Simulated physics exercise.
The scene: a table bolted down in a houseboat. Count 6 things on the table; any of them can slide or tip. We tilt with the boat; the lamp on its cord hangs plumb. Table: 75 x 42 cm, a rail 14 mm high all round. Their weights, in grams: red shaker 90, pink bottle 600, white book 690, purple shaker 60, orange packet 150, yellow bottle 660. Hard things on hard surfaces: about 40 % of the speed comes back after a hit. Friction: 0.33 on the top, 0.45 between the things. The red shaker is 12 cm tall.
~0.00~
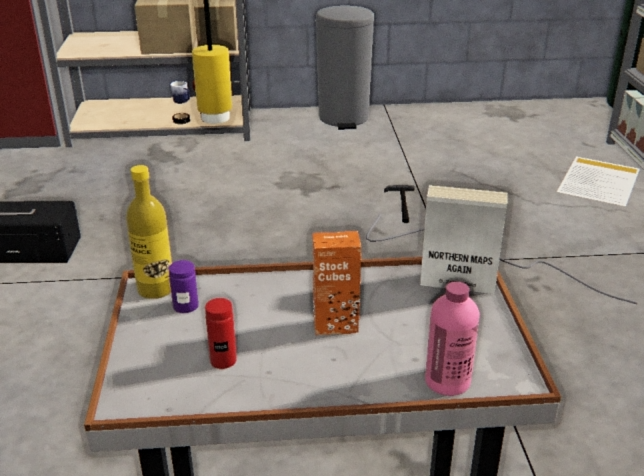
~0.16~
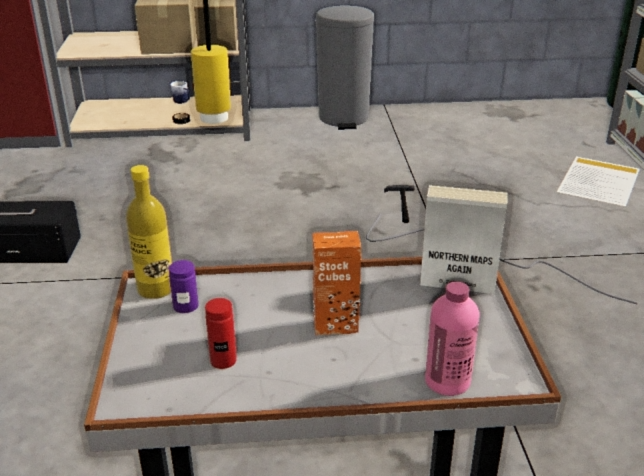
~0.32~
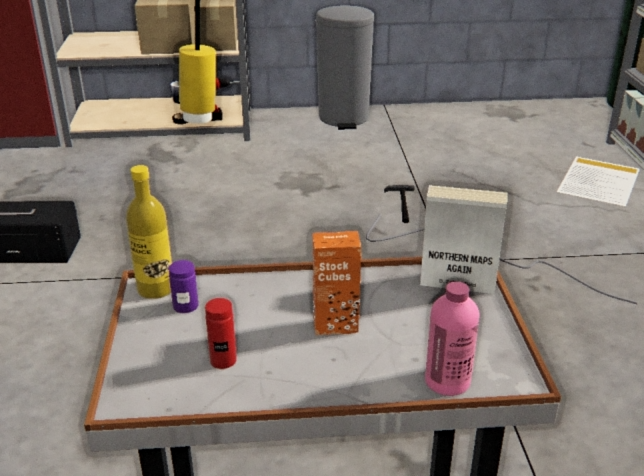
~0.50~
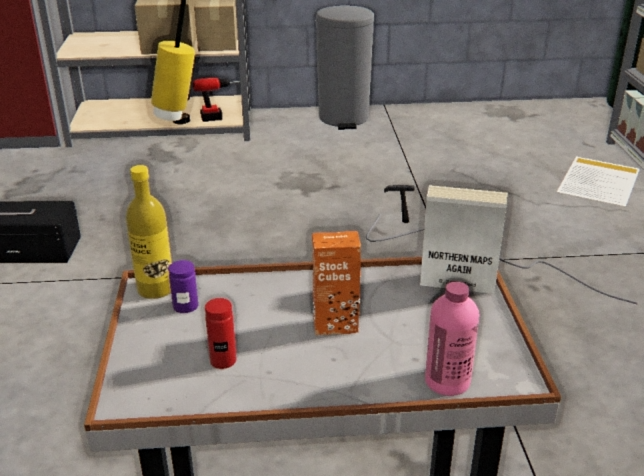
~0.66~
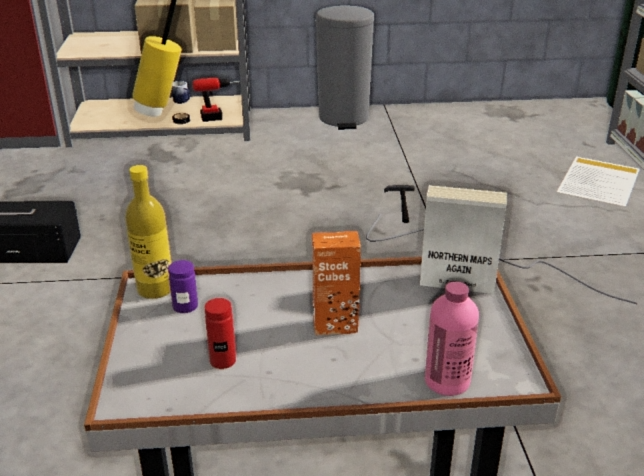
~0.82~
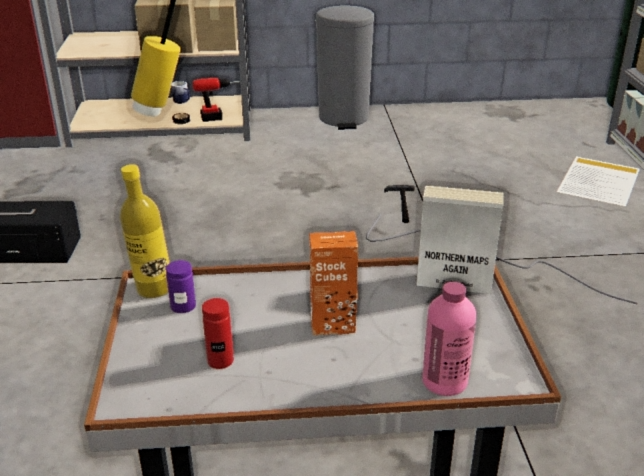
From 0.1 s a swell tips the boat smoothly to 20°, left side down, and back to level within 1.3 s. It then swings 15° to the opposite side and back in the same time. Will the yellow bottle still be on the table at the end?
The yellow bottle ends on the floor.
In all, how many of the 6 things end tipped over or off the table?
1 of them.
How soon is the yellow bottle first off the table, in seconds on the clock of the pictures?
Near 1.1 s.
By 1.32 s, heel 1°, left side down; yellow bottle now off the table; white book 2 cm from its spot.
By 1.62 s, heel 4°, right side down; white book 2 cm from its spot.
When it is over (3.2 s), off the table, yellow bottle; the other 5 within 5 cm of the start.
